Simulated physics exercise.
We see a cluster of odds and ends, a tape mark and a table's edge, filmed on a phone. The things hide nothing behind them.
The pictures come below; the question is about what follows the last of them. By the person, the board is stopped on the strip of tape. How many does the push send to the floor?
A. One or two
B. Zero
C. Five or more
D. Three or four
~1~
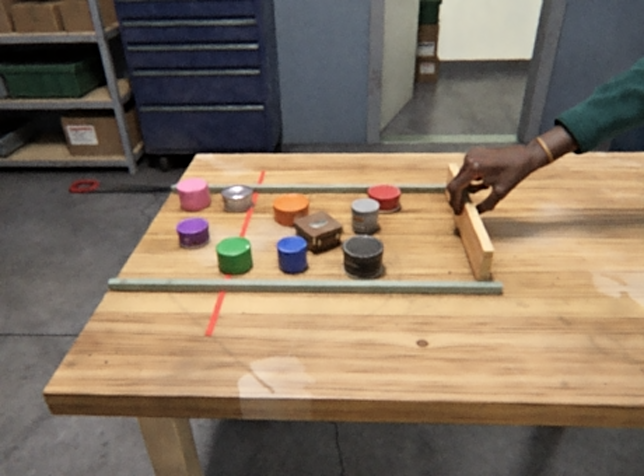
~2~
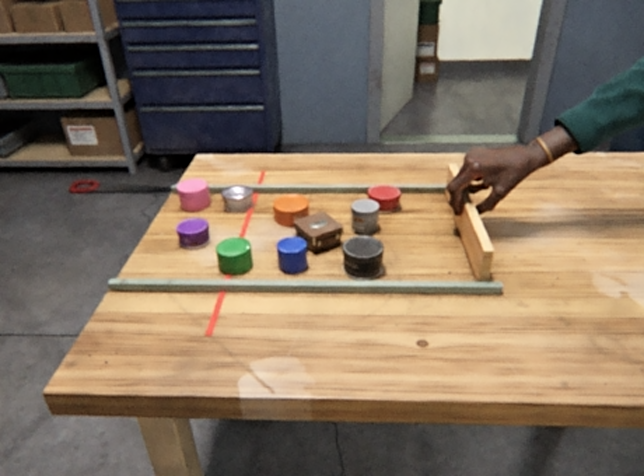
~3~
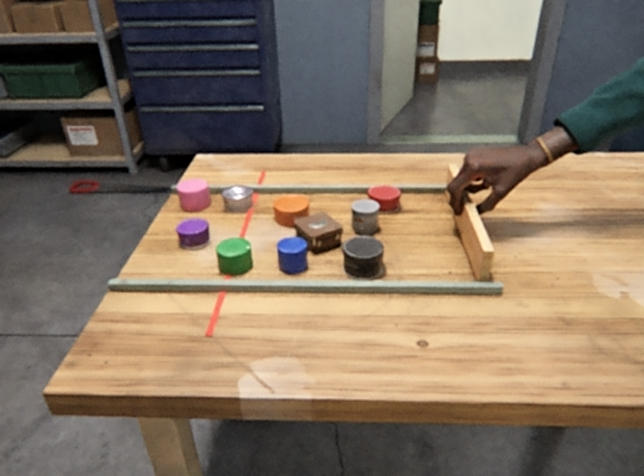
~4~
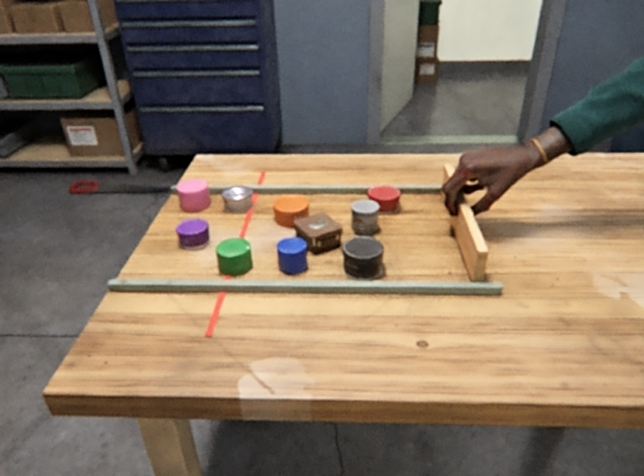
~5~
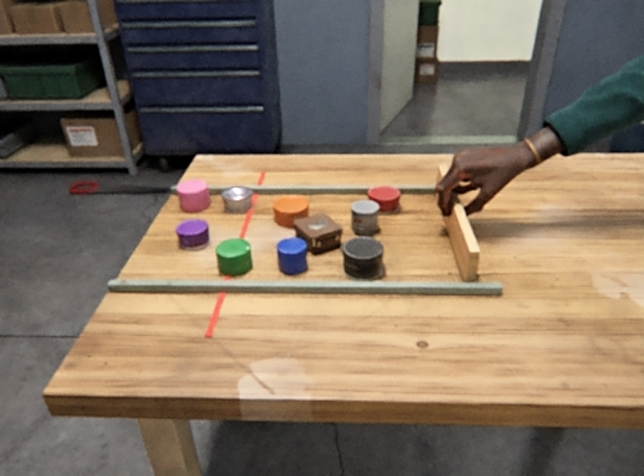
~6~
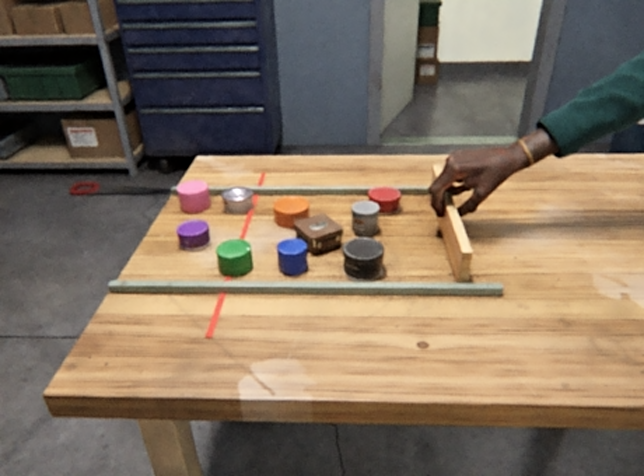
The answer is B.
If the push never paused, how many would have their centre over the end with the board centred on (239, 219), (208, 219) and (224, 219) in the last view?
Taking the places in turn, the counts are 0, 2 and 1.
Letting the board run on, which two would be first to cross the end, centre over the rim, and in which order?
Pink lid, green lid.
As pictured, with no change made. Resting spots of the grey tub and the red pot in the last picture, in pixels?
The grey tub stops around (231, 219); the red pot around (237, 200).
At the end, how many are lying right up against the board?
The count is 4.
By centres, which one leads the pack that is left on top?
It would be the pink lid.
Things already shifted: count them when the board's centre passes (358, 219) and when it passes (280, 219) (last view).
At the first spot 3, then 8.
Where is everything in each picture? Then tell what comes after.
In the first frame, pink lid (194, 194); purple pot (194, 233); white pot (238, 199); board (466, 217); tape (243, 233).
In the second frame, purple pot (194, 233); board (466, 217).
In the third frame, white pot (238, 199); blue lid (292, 256).
In the fourth frame, pink lid (194, 196); orange tub (291, 211).
In the fifth frame, purple pot (193, 234); grey tub (365, 218).
In the sixth frame, pink lid (194, 197); purple pot (194, 235); white pot (238, 201); board (448, 219); tape (243, 235).
Soon after, none off yet; pink lid at rest near (194, 197); purple pot at rest near (194, 235); white pot at rest near (238, 201).
Then, none off yet; pink lid at rest near (194, 197); purple pot at rest near (194, 235); white pot moving near (233, 199).
At rest, the number that fall off is zero.
